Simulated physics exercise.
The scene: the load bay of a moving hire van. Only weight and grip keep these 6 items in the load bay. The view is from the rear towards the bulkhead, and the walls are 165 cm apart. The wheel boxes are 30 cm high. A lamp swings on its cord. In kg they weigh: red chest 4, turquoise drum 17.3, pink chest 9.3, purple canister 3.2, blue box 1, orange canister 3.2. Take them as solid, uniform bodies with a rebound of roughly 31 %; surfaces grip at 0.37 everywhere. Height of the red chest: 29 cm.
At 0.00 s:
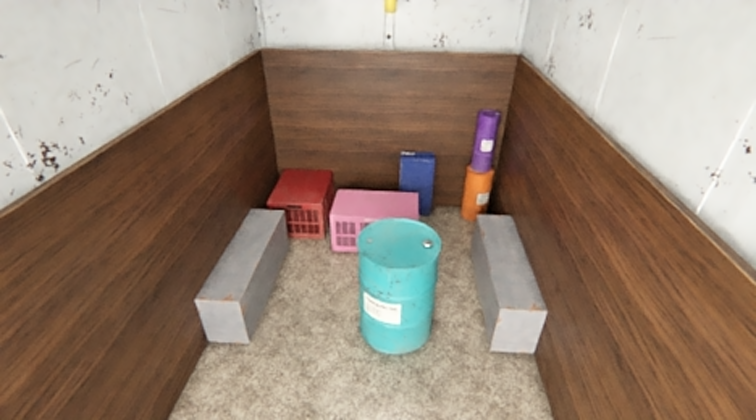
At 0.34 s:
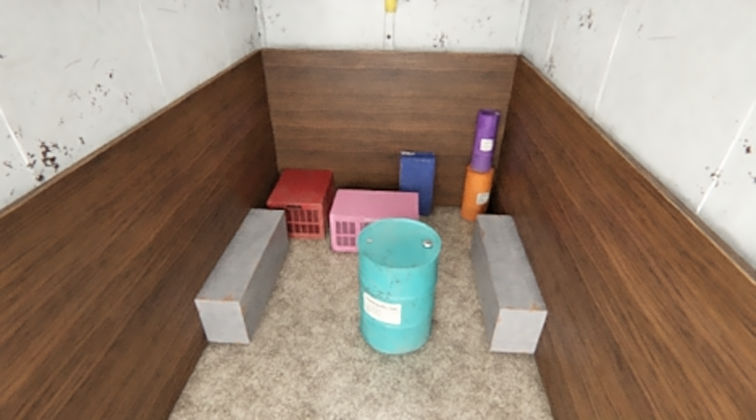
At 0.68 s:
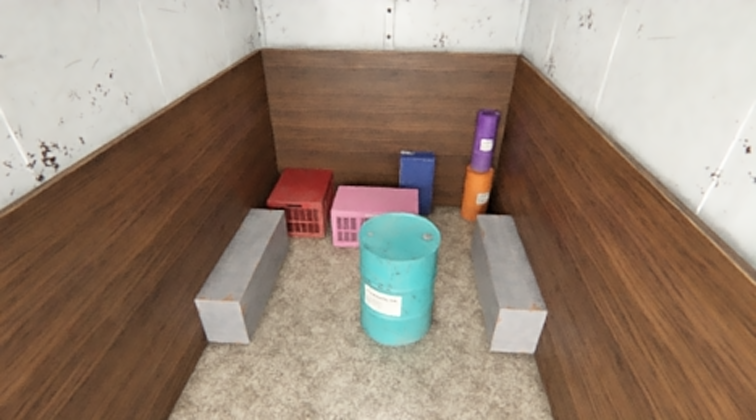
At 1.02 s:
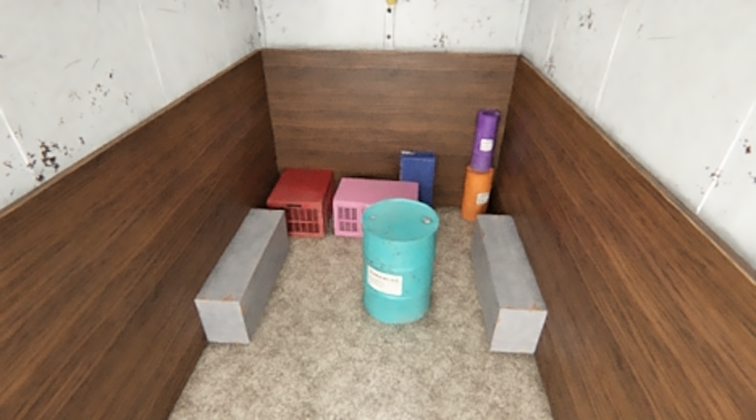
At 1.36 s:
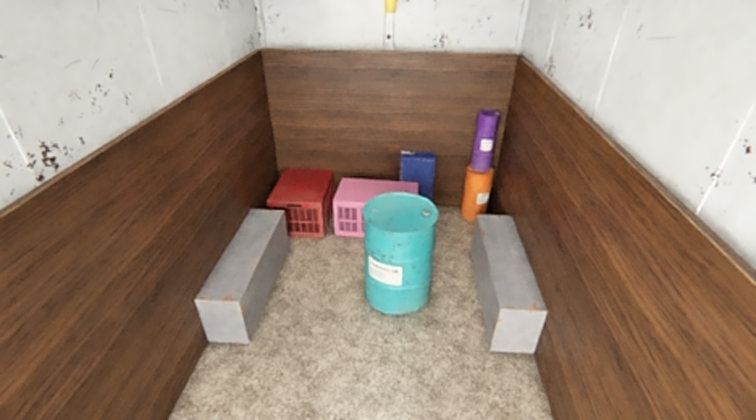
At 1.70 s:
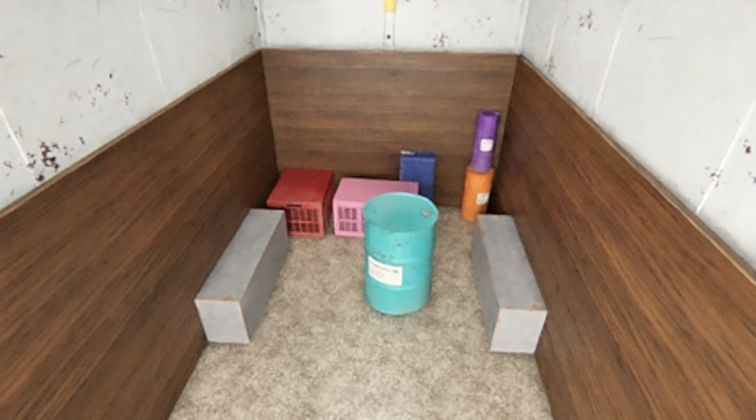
In the load bay of a van, a turquoise drum slides forwards across the carpeted floor towards the chests by the bulkhead, while a pink chest shifts slightly the same way; the drum then stands still among the other items.
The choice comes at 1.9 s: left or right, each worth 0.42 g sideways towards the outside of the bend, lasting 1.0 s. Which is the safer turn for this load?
Fewer things are lost with the left turn.
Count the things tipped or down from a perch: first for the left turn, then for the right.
Left: 0; right: 2.
Turning left. By 2.40 s, force 0.42 g right; turquoise drum 26 cm from its spot near (402, 253); red chest 2 cm from its spot near (306, 202); pink chest 16 cm from its spot.
By 2.70 s, force 0.34 g right; turquoise drum 27 cm from its spot near (413, 254); red chest 8 cm from its spot near (314, 202); pink chest 18 cm from its spot.
By 3.00 s, smooth; turquoise drum 28 cm from its spot near (418, 254); red chest 10 cm from its spot near (318, 202); pink chest 19 cm from its spot.
When it is over (3.8 s), not toppled but over 15 cm from the start, turquoise drum and pink chest; the other 4 within 15 cm of the start. End places, in pixels of the last picture, red chest near (318, 202), turquoise drum near (418, 254).
Turning right instead, purple canister and orange canister tipped over or down from a perch, 2 of 6 in all.
